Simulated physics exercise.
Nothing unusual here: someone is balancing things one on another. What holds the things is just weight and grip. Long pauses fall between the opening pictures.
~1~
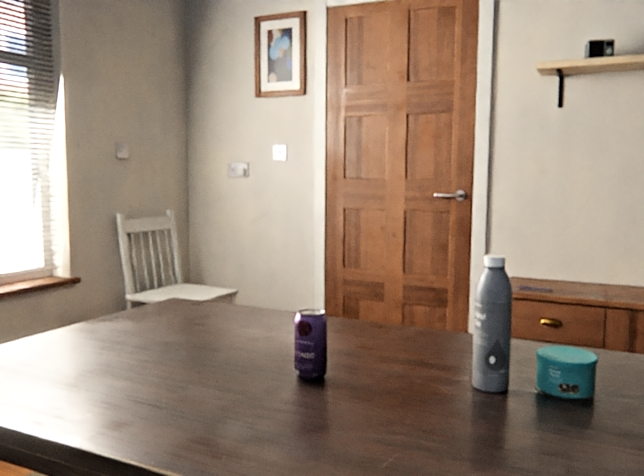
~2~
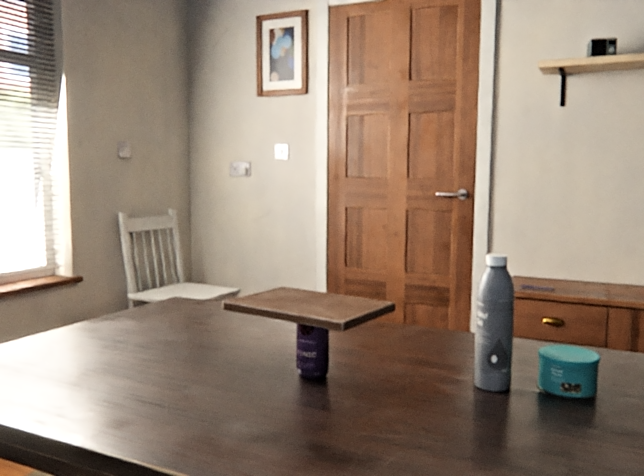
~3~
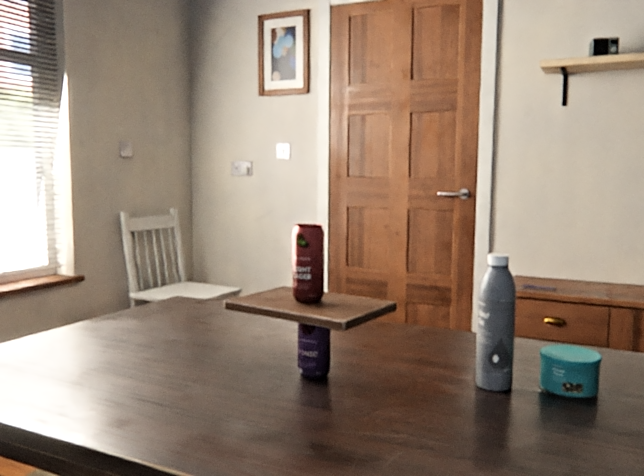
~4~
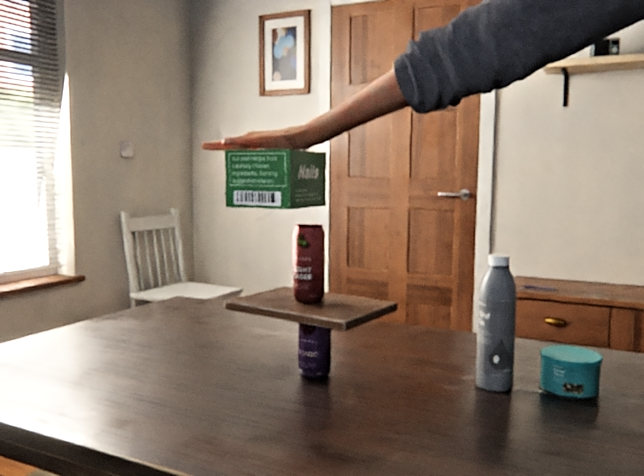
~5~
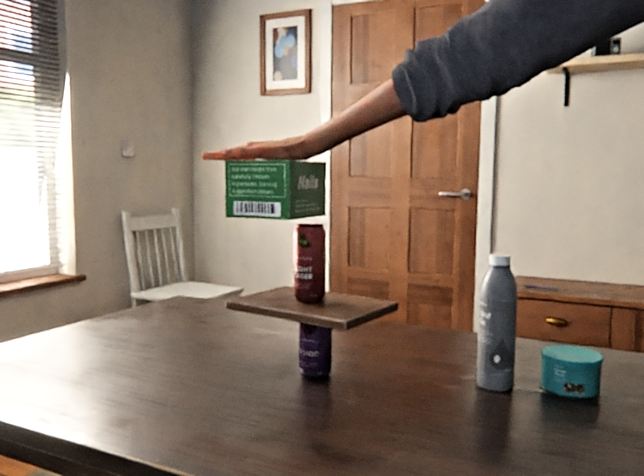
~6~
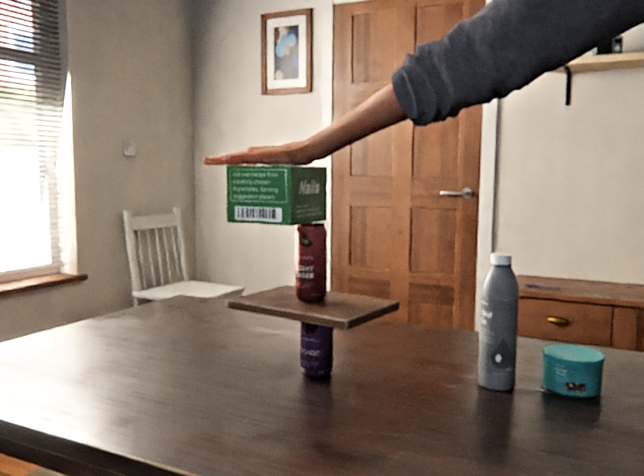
A brown tray appeared on top of a purple can on the dark table, then a red can on the tray, and a hand reaching in from the right lowered a green box onto the red can.
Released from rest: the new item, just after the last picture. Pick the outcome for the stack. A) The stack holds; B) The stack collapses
(B) The stack collapses.
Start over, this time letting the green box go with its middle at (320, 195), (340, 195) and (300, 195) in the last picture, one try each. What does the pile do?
Stays standing, topples over, stays standing.
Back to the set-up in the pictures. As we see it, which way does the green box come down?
Observed: The object is displaced in the leftward direction.
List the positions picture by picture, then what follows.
In the first frame, the last thing is not in view yet; purple can (311, 344).
In the second frame, the last thing is not in view yet.
In the third frame, the last thing is not in view yet; brown tray (310, 306).
The fourth frame shows coming down; green box (278, 179); grey bottle (497, 321).
The fifth frame shows coming down; green box (277, 189); turquoise tub (571, 372).
The sixth frame shows set down, still held; green box (278, 194); purple can (317, 342).
Then, 0.50 s past the last view, green box now fallen; brown tray rocked 40° from its first pose; red can rocked 16° from its first pose.
Then, 0.80 s past the last view, red can now fallen; brown tray rocked 50° from its first pose.
Finally, fallen, green box and red can; down or leaning hard in the pile, brown tray; the other 3 still in place. Final places as the last picture's camera would see them, green box near (153, 314). The pile comes apart.
